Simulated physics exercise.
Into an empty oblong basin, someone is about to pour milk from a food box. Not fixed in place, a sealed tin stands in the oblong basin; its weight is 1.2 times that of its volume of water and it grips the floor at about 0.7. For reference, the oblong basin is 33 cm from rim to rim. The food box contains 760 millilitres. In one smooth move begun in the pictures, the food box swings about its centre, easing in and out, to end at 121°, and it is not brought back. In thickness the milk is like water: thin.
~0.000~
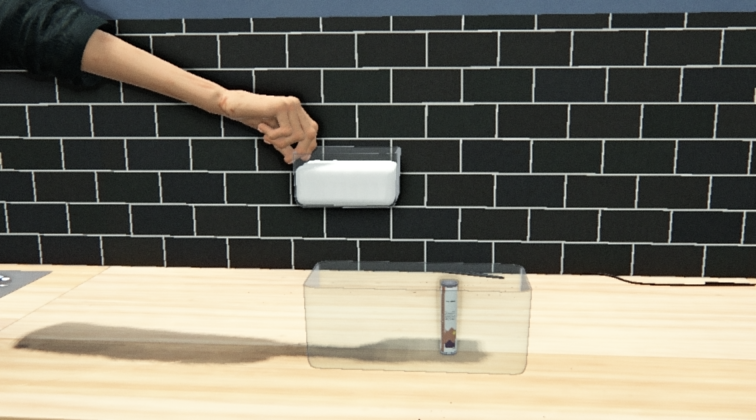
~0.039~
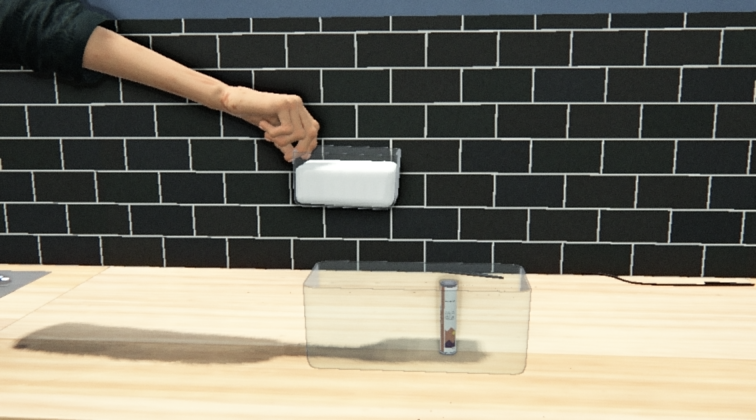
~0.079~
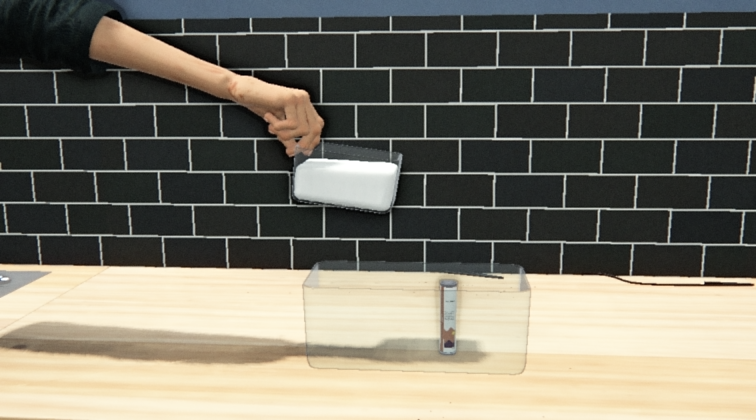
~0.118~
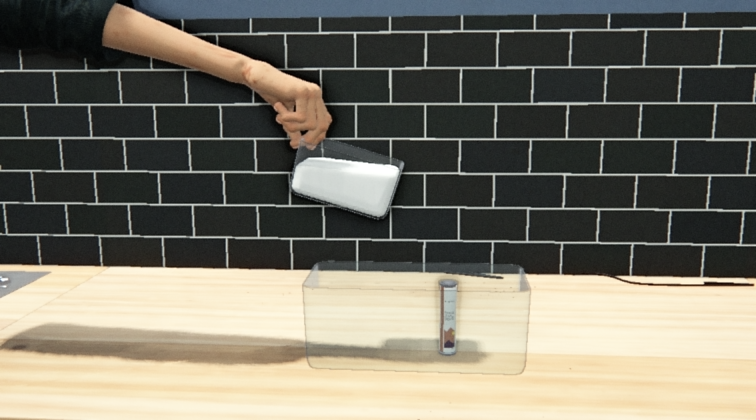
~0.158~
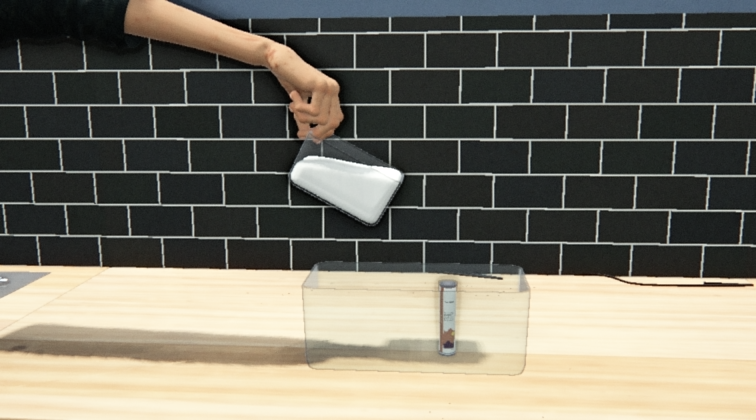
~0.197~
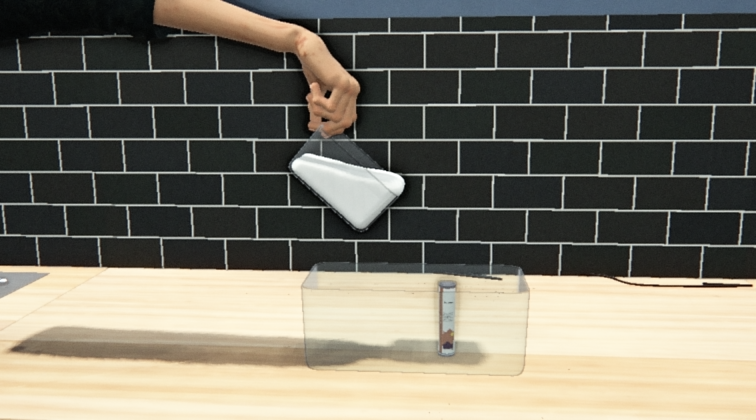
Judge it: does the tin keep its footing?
No, it tips over.
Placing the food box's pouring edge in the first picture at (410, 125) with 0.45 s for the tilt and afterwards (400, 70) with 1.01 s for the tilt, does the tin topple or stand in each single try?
Run one: It tumbles. Run two: It does not tip.
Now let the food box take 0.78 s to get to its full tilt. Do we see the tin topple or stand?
Then it keeps standing.
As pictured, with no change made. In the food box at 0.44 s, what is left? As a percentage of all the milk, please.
Roughly 10 percent.
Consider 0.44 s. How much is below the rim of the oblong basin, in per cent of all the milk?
Some 50 per cent.
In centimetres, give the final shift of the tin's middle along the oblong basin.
Net tin displacement: Roughly 4.0 cm.
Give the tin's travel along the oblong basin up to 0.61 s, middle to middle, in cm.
Reading: Roughly 3 cm.
Then, 0.44 s in, the tilt is 117° and 11 per cent is still to pour; the tin stands where it began.
Then, 0.61 s in, the tilt is 121° and 1 per cent is still to pour; the tin stands 3 cm from where it began.
Then, 0.79 s in, the tilt is 121° and 0 per cent is still to pour; the tin leans 6°.
Then, 0.99 s in, the tilt is 121° and 0 per cent is still to pour; the tin leans 16°.
Finally, the tin lies on its side.
